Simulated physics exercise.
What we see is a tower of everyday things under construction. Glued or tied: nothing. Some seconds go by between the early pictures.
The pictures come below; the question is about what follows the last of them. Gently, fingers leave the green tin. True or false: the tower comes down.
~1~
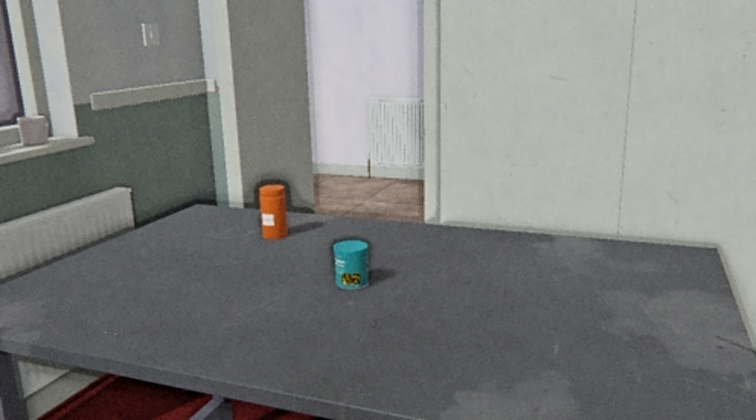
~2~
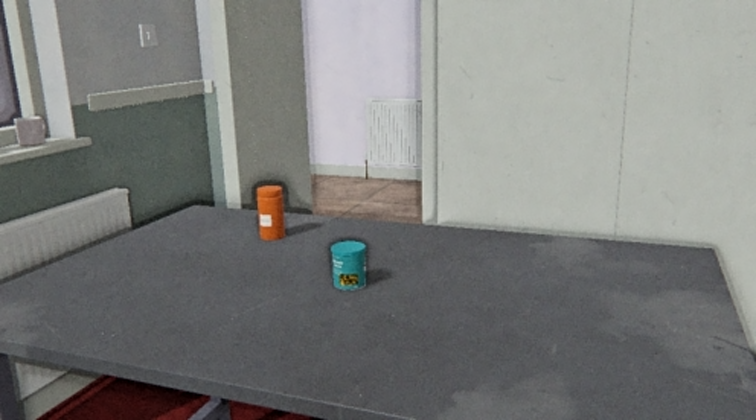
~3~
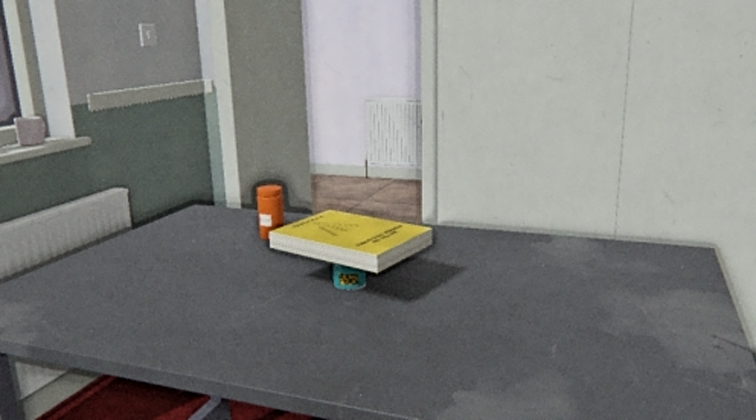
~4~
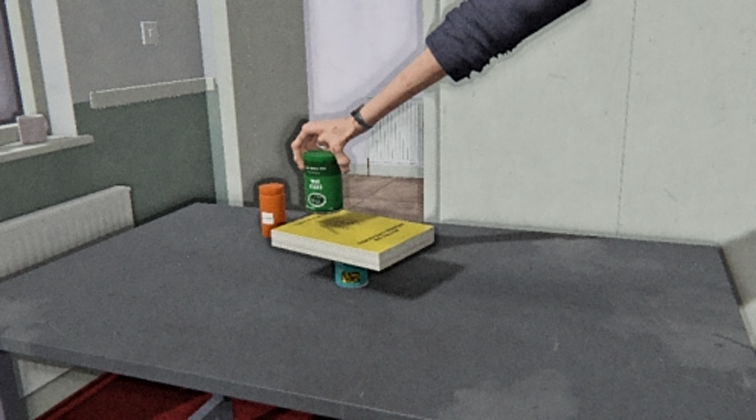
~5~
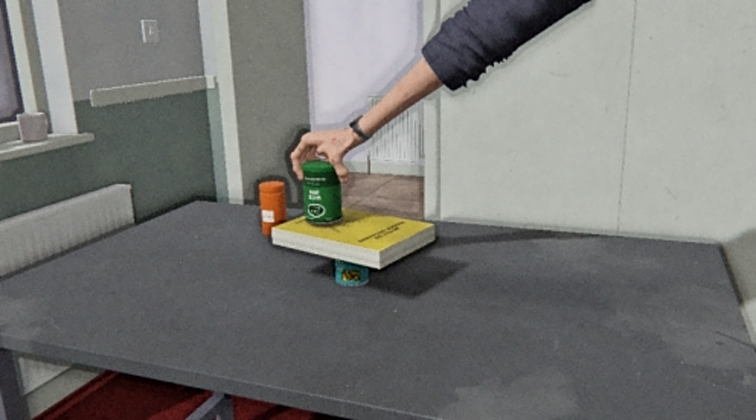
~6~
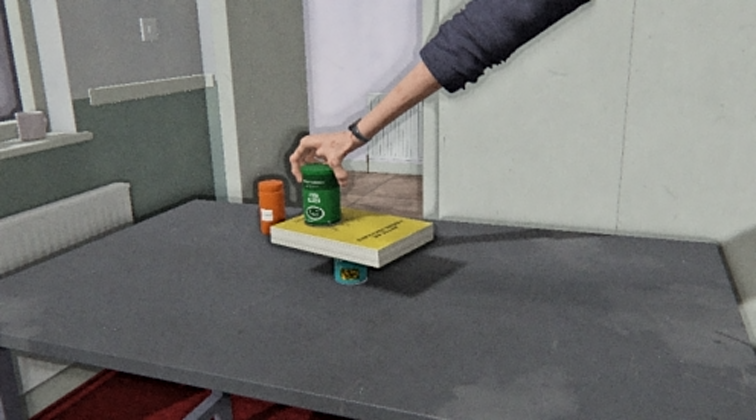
False.
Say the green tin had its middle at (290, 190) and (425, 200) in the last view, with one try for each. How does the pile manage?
The pile tips over in the first case, then in the second case it tips over.
Then, 0.90 s past the last view, nothing moves.
Then, 2.00 s past the last view, green tin resting near (321, 195).
Finally, all 4 still in place. Final places as the last picture's camera would see them, green tin near (321, 195). The pile holds.
